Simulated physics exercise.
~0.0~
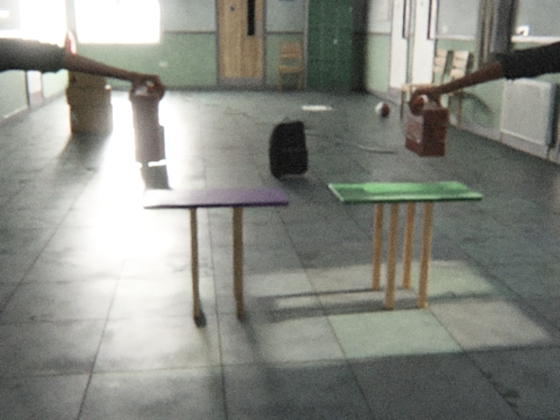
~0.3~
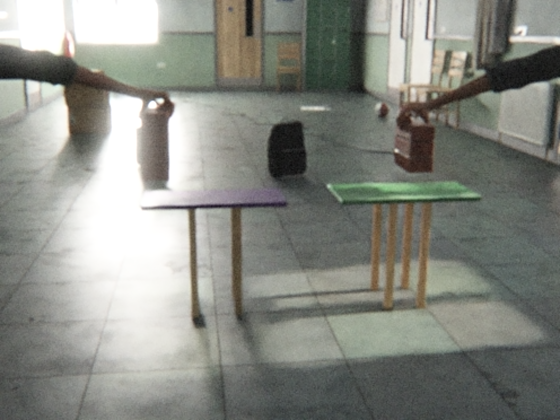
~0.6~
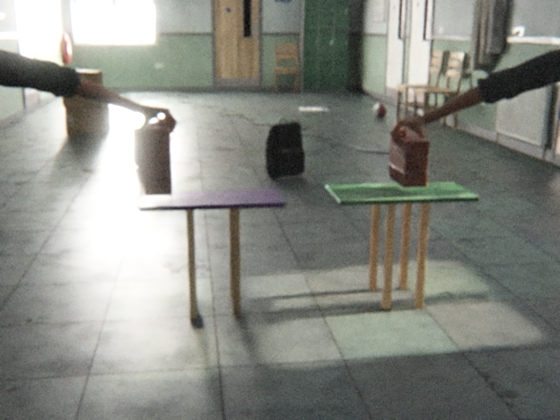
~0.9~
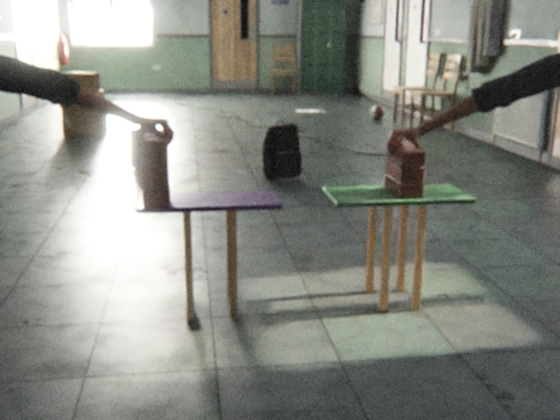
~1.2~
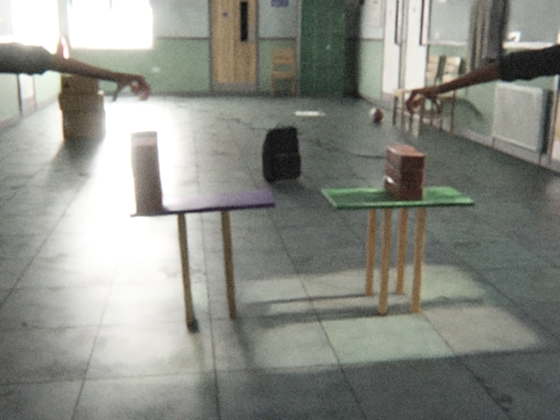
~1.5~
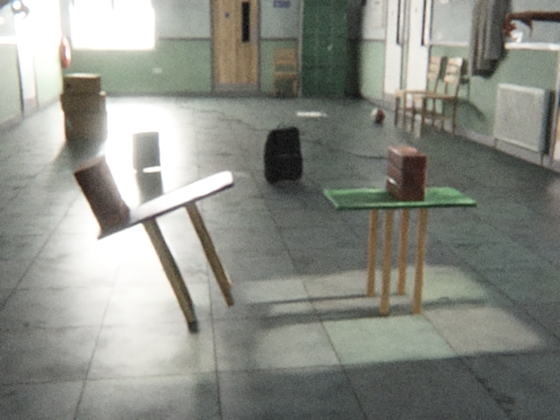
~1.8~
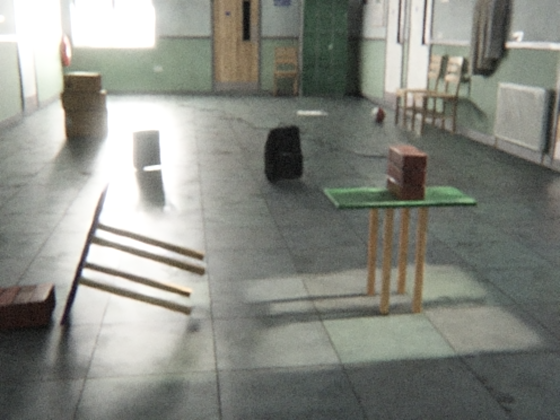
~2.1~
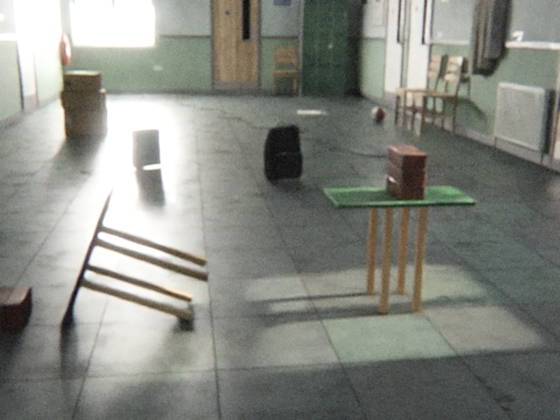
In a sunlit, tiled hall with green walls, a purple-topped stand and a green-topped small table stand side by side while two hands hold reddish-brown bricks above them. The hands lower their loads, setting the left bricks near the outer edge of the purple top and the right bricks on the green top. Both hands let go and draw back. The purple stand tips to the left, its bricks slide off onto the floor, and it topples onto its side. It ends lying with its legs pointing right, while the green table stays upright with its bricks in place.
